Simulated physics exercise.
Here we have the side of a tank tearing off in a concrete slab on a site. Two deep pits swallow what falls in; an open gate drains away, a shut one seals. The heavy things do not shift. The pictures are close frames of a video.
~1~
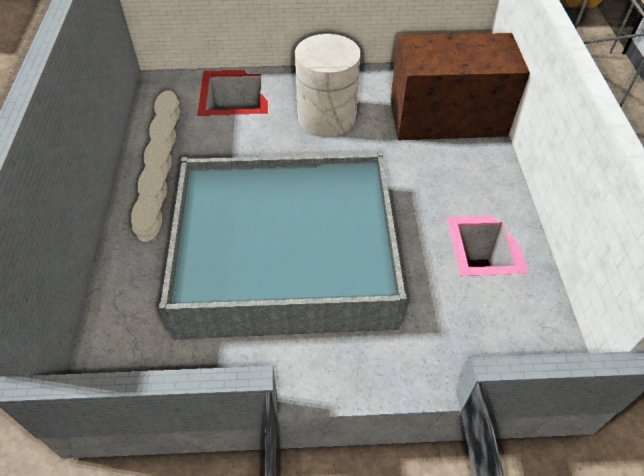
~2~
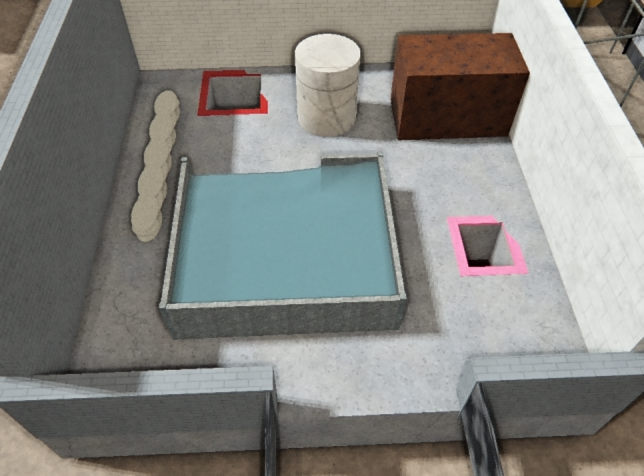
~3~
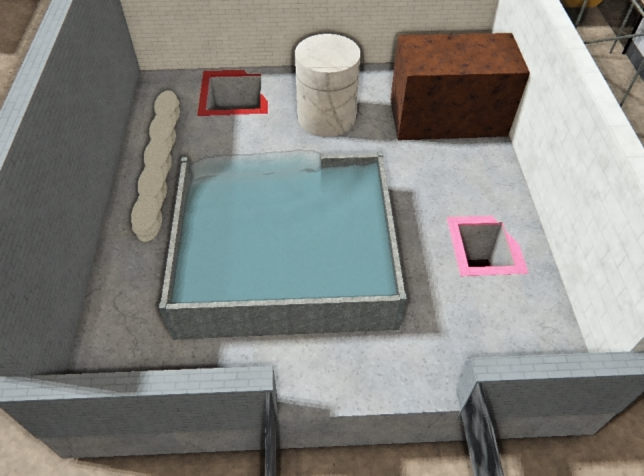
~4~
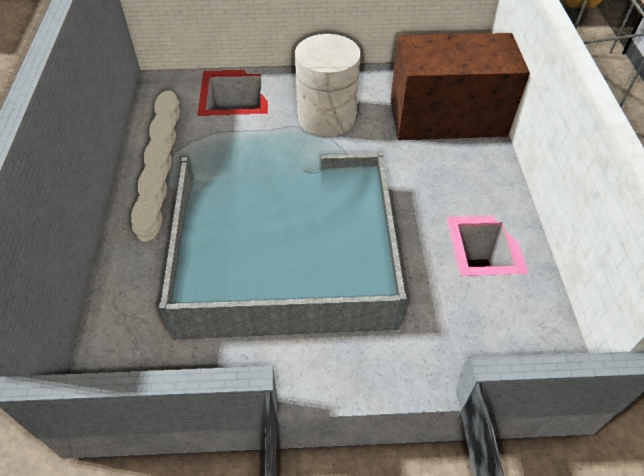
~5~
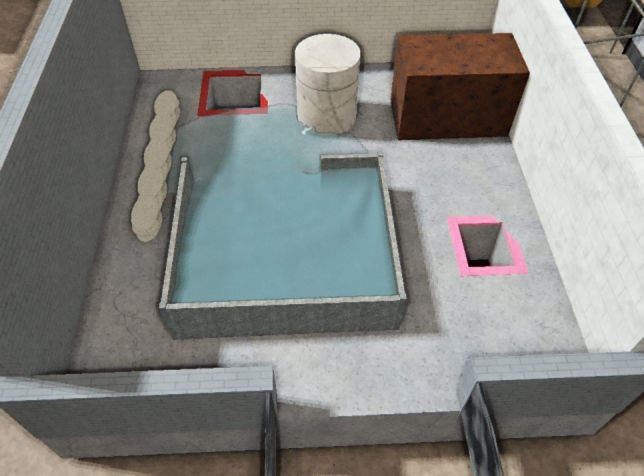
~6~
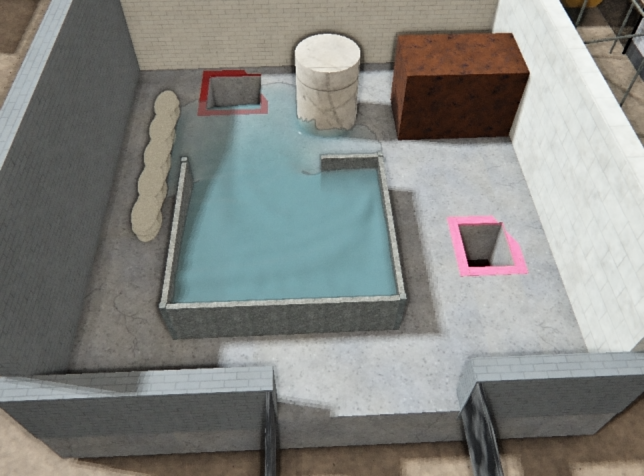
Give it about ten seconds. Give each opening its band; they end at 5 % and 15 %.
The gate takes under 5 %; the red pit takes over 15 %; the pink pit takes under 5 %.
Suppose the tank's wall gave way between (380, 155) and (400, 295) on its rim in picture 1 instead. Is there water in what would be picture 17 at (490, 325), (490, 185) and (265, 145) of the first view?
In turn: Wet, awash, dry.
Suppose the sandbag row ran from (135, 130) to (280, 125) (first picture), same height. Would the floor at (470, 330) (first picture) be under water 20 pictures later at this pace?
Answer: Clear.
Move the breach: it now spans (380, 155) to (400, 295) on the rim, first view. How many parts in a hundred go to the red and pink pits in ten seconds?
Per cent: Red 2, pink 55.
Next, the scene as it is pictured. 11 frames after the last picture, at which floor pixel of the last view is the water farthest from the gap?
At about (420, 62).
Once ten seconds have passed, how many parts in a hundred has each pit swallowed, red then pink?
Near 60 and 2 in a hundred.
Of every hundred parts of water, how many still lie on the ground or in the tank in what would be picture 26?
Roughly 68 per cent.
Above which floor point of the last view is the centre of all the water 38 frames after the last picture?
Roughly at (286, 186).
A moment on, water covers 25 % of the floor; the gate 0 %, the red pit 6 %, the pink pit 0 %.
Next, water covers 40 % of the floor; the gate 0 %, the red pit 16 %, the pink pit 0 %.
Then, water covers 55 % of the floor; the gate 0 %, the red pit 32 %, the pink pit 0 %.
Later, water covers 70 % of the floor; the gate 0 %, the red pit 48 %, the pink pit 1 %.
In the end, water covers 85 % of the floor; the gate 0 %, the red pit 60 %, the pink pit 2 %.
